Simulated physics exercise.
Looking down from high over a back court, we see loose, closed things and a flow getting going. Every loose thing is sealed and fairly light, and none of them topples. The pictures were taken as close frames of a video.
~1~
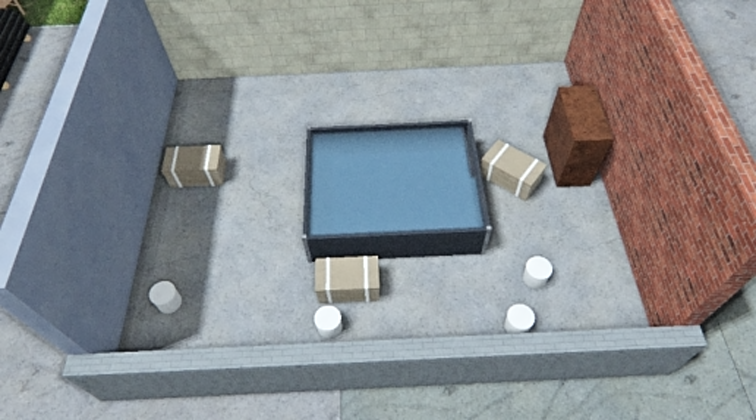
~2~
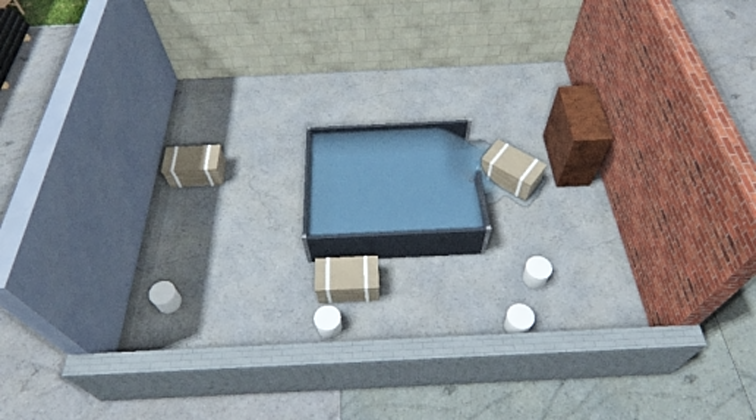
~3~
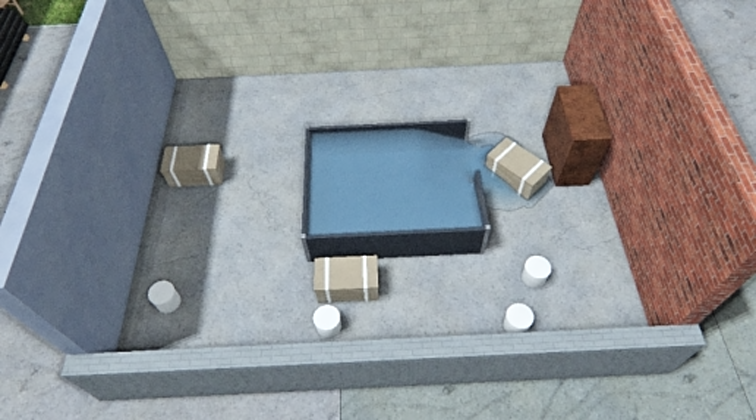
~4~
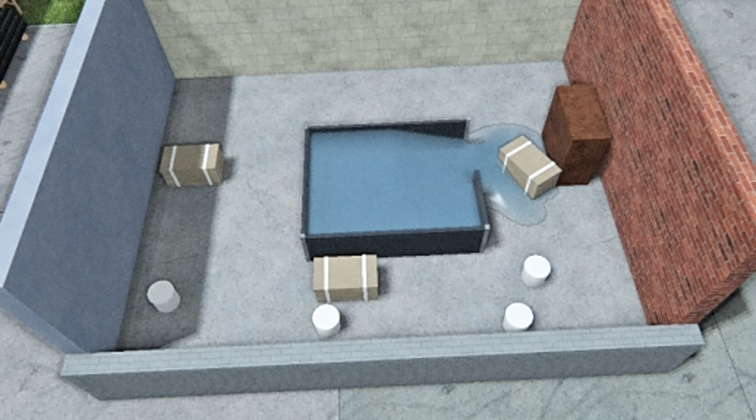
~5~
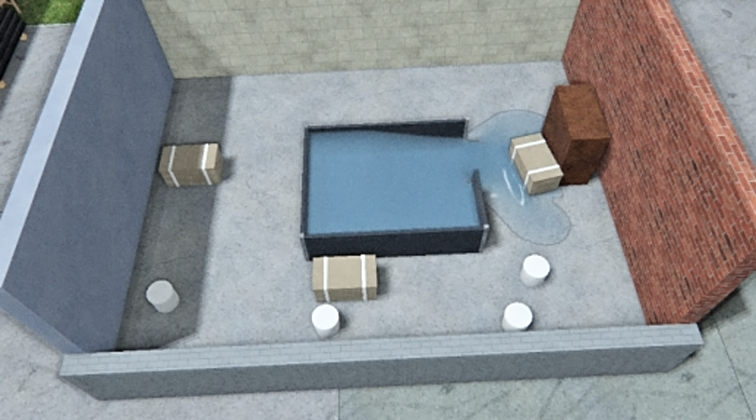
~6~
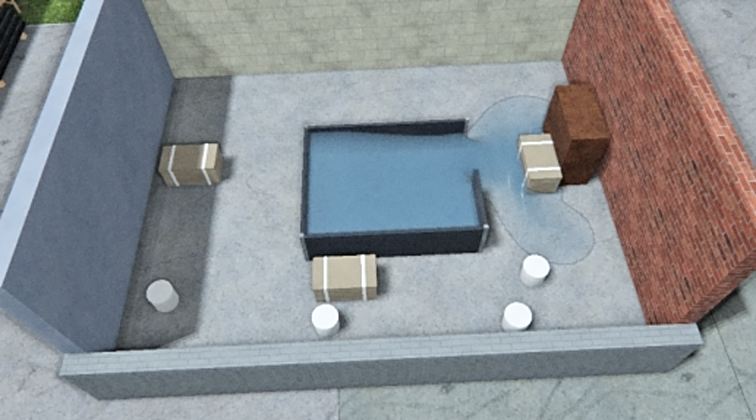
Water pours through the open right side of a dark-walled tank and pushes a trunk right.
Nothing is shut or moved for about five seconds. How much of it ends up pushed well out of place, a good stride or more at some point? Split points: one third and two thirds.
Band: Between the two split points.
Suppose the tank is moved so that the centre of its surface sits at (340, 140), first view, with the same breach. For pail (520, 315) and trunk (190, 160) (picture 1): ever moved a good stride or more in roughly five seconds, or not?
Lab note, in listed order: Full stretch covered; full stretch not covered.
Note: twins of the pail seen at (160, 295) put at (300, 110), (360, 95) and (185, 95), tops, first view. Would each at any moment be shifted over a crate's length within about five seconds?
Taking them one at a time: Remains close, then gets driven off, then remains close.
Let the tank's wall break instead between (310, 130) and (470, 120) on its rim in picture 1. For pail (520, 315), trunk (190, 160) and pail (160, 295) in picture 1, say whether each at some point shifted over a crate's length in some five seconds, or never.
In the order asked: Never gets that far, then goes the distance, then goes the distance.
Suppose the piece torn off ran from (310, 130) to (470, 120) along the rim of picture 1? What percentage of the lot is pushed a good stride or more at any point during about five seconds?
Estimate: Close to 30 per cent.
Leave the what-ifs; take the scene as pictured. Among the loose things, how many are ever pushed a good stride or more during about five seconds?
I get 4.
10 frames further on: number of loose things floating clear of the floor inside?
0.
A moment on, 0 of 7 are well off their spots; 0 afloat.
Next, 0 of 7 are well off their spots; 0 afloat.
Later, 3 of 7 are well off their spots; 2 afloat.
In the end, 4 of 7 are well off their spots, and 4 have been at some point; 2 afloat.
